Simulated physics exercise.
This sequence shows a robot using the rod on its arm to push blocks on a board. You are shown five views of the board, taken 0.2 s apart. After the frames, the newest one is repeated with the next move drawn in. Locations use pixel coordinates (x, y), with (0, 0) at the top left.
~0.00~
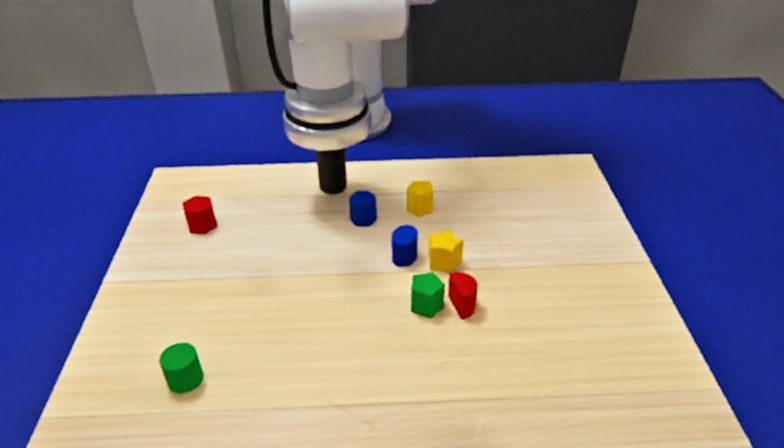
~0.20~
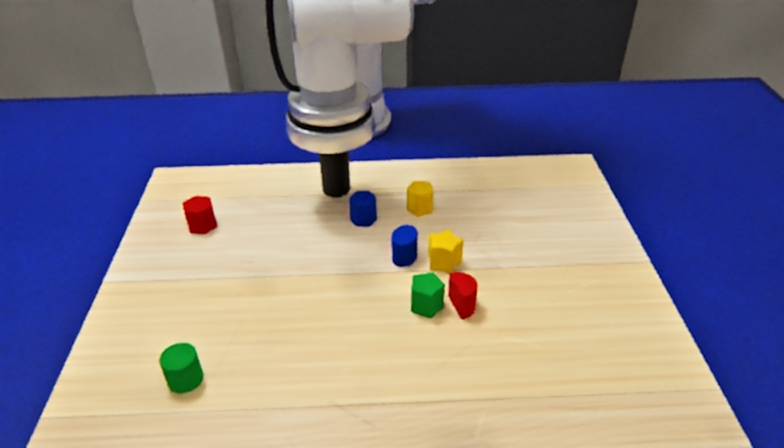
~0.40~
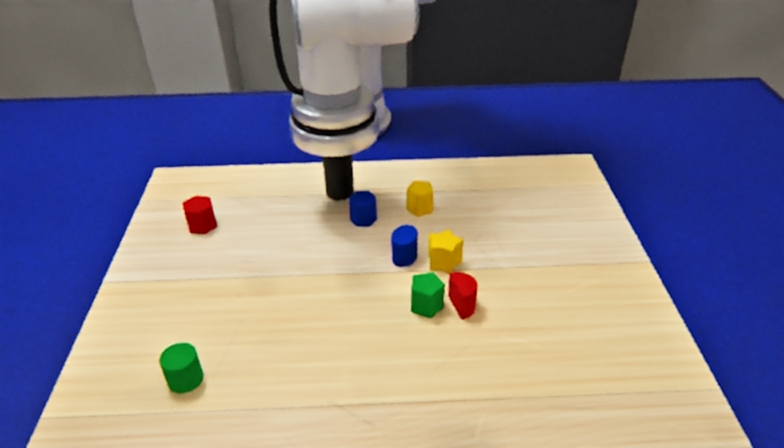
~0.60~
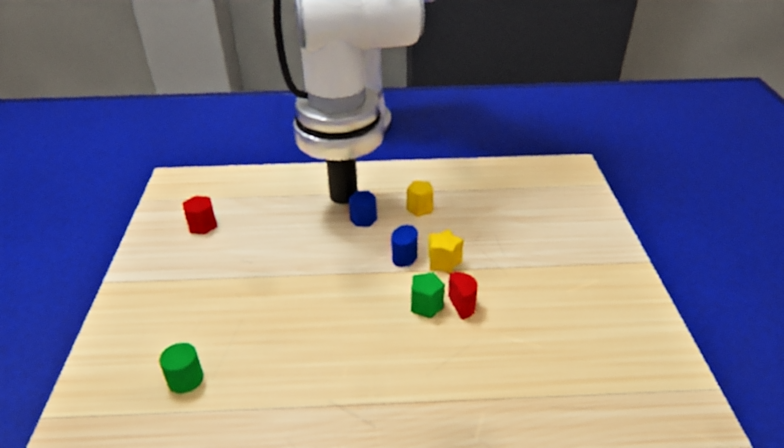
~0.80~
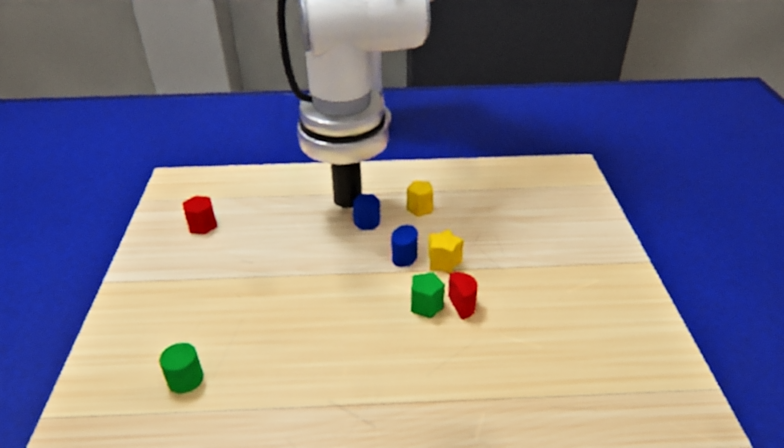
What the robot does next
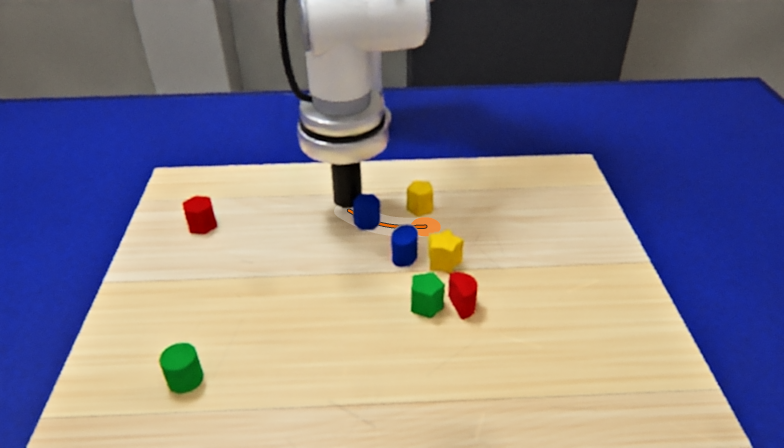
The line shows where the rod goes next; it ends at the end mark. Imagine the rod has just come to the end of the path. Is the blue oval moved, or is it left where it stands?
It shifts position.
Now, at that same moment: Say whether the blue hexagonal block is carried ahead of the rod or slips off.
The block lies off to the side or behind.
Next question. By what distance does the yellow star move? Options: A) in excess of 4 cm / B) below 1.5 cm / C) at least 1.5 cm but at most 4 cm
I'll go with B - below 1.5 cm.
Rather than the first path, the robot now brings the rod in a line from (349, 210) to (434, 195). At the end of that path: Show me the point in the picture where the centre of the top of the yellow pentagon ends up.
I predict (438, 189).
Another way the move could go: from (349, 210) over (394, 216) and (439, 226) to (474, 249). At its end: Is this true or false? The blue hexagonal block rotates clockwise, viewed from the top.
The statement is correct.
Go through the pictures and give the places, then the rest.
In the first frame, lower end of the rod (333, 187), tops of blocks, blue hexagonal block (363, 197), blue oval (405, 234), yellow pentagon (421, 187), yellow star (445, 240).
In the second frame, rod (337, 189), blocks as before.
In the third frame, rod (340, 193), blocks as before.
In the fourth frame, rod (344, 196), blocks as before.
In the fifth frame, rod (348, 200), blue hexagonal block (366, 200), blue oval (405, 234), yellow pentagon (421, 187), yellow star (445, 240).
The drawn path runs from (349, 210) via (370, 221) and (397, 227), ending at (426, 227).
What follows on the original path. One third of the way, rod (371, 211); blue hexagonal block (384, 214), turned 35° clockwise.
Two thirds of the way, rod (398, 216); blue hexagonal block (398, 222), turned 60° clockwise; blue oval (409, 239).
At the end, rod (426, 216); blue hexagonal block (399, 222), turned 65° clockwise; blue oval (409, 239); yellow pentagon not moved; yellow star not moved.
